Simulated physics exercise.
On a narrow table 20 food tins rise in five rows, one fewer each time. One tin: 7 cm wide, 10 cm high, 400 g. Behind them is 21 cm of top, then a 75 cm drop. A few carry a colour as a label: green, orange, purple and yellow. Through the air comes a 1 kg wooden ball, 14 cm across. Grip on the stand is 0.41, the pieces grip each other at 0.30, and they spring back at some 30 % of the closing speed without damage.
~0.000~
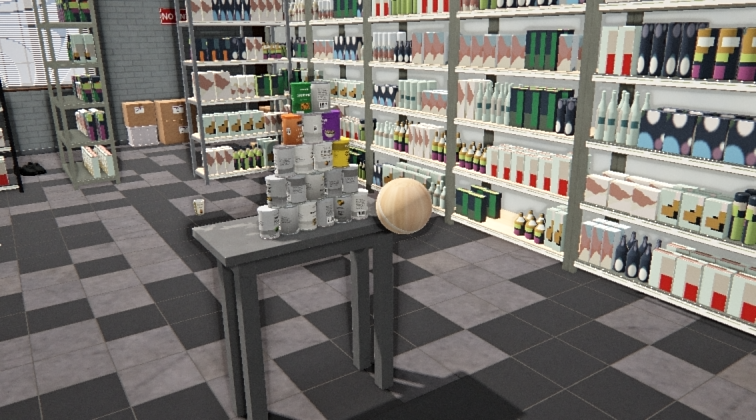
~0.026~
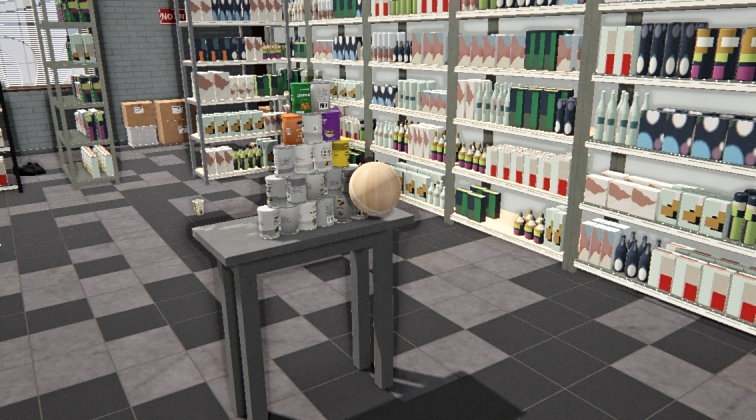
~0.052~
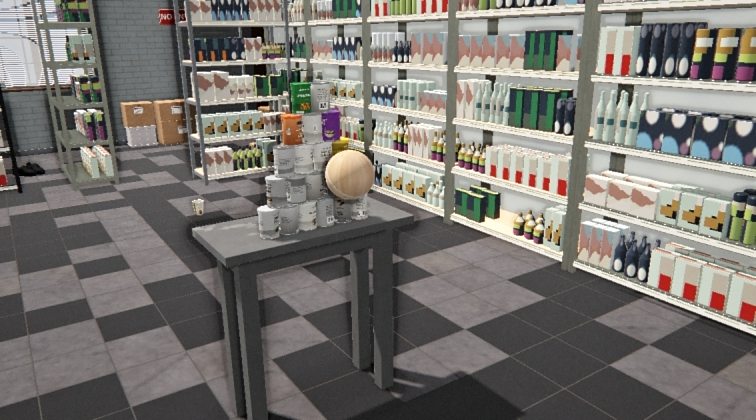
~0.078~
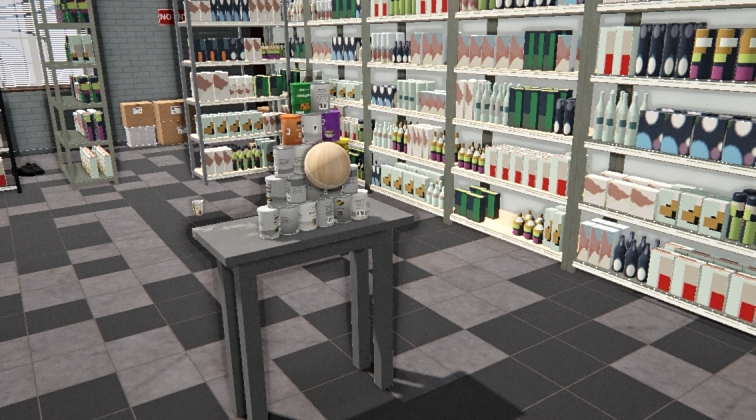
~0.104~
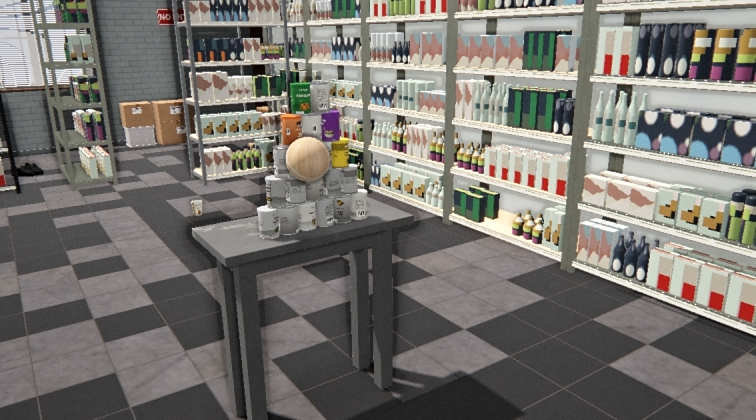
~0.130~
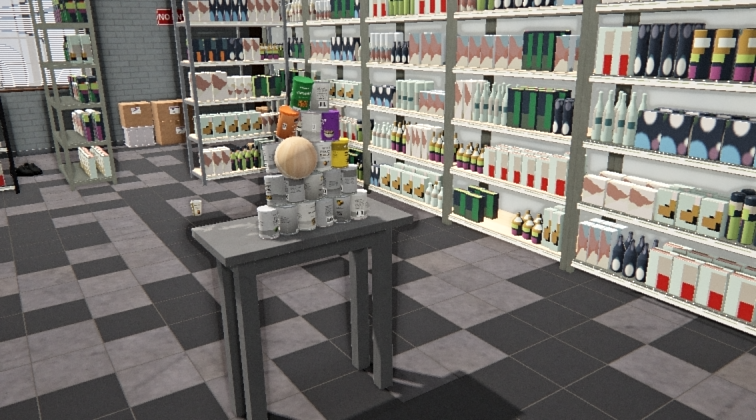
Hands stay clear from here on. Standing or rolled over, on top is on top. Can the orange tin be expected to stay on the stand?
It falls off.
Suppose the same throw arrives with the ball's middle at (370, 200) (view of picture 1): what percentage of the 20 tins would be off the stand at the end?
In that case 40 per cent.
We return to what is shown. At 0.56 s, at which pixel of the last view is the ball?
At about (225, 200).
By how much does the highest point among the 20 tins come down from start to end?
About 10 cm.
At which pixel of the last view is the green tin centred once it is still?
Around (251, 218).
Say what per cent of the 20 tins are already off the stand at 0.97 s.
By then 25 per cent.
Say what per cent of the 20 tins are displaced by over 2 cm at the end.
It is 40 per cent.
After 0.28 s, ball still moving; none of the 20 tins off the stand, 10 disturbed; orange tin upside down; green tin upside down.
After 0.56 s, ball still moving; 4 of the 20 tins off the stand; orange tin on its side; green tin leaning 50°, 19 cm lower.
After 0.97 s, ball still moving; 5 of the 20 tins off the stand; orange tin on its side; green tin on its side.
After 1.56 s, ball still moving; 6 of the 20 tins off the stand; orange tin on its side; green tin on its side.
By the end (1.9 s), ball rolling away; 7 of the 20 tins off the stand; orange tin on its side; green tin on its side; purple tin unmoved. As the last picture would show them, middles, orange tin near (208, 281), green tin near (251, 218).
